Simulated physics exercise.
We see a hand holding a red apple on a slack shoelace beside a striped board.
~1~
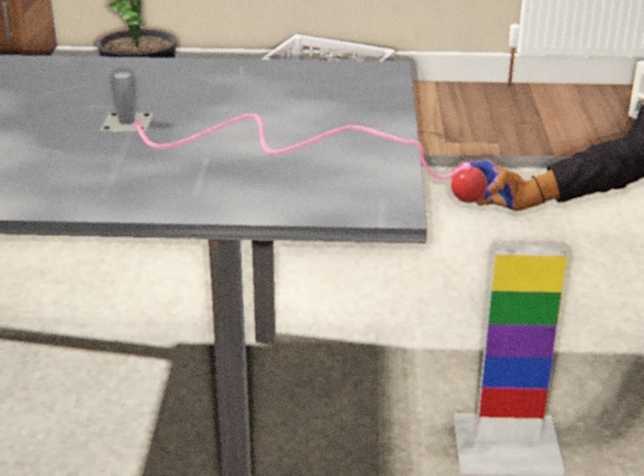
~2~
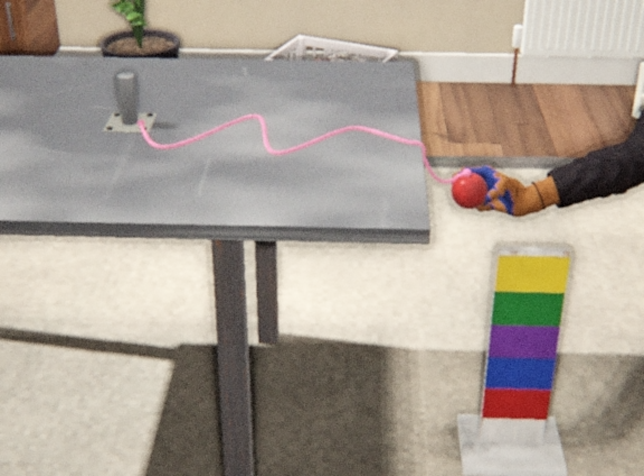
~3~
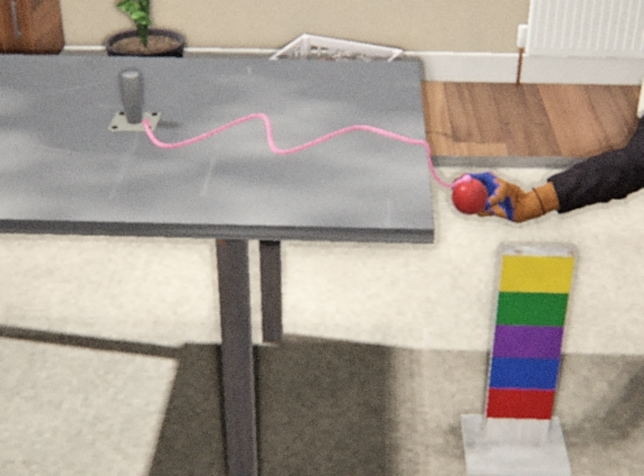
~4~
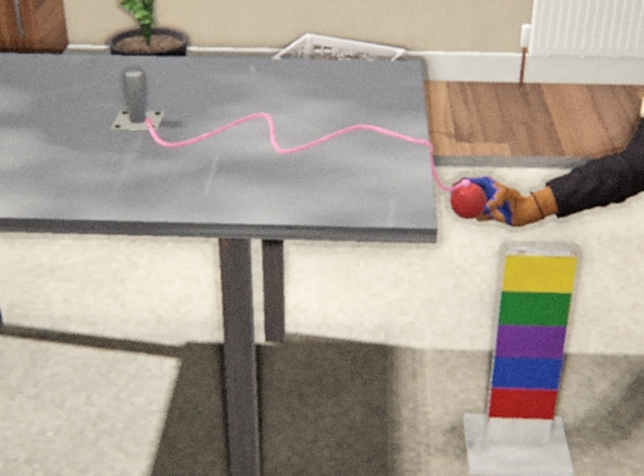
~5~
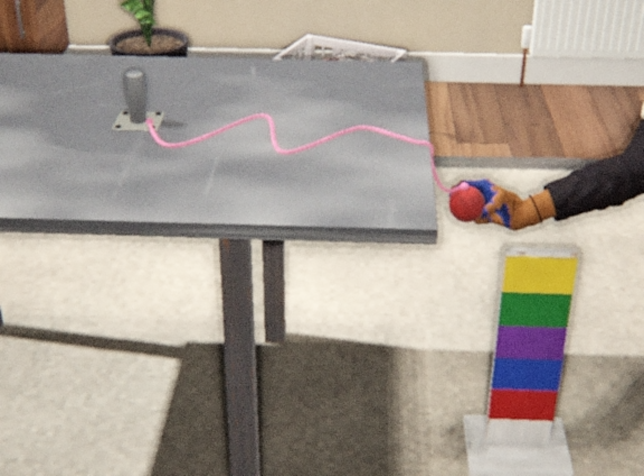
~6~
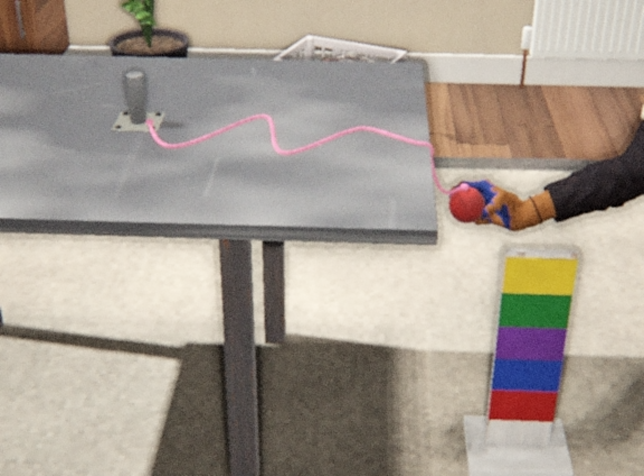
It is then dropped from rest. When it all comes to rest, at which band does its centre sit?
At blue.
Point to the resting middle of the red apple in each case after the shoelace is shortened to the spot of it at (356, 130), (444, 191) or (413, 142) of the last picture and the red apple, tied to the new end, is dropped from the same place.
The pixels are (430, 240), (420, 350) and (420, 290), in the order of the tries.
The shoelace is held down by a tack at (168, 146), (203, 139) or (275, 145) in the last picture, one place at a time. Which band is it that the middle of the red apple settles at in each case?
Taking them in turn: Purple; purple; yellow.
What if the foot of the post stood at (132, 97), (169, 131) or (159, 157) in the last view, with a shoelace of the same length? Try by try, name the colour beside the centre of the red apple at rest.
The first case gives purple, the second red and the third red.
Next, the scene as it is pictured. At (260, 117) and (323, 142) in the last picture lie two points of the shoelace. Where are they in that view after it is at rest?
(325, 135) and (429, 183), roughly.
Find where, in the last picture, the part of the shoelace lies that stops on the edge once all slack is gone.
Look around (292, 153).
Early on, apple near (417, 347); level with blue.
Midway, apple near (417, 360); level with blue.
Finally, apple near (416, 361); level with blue. At blue.
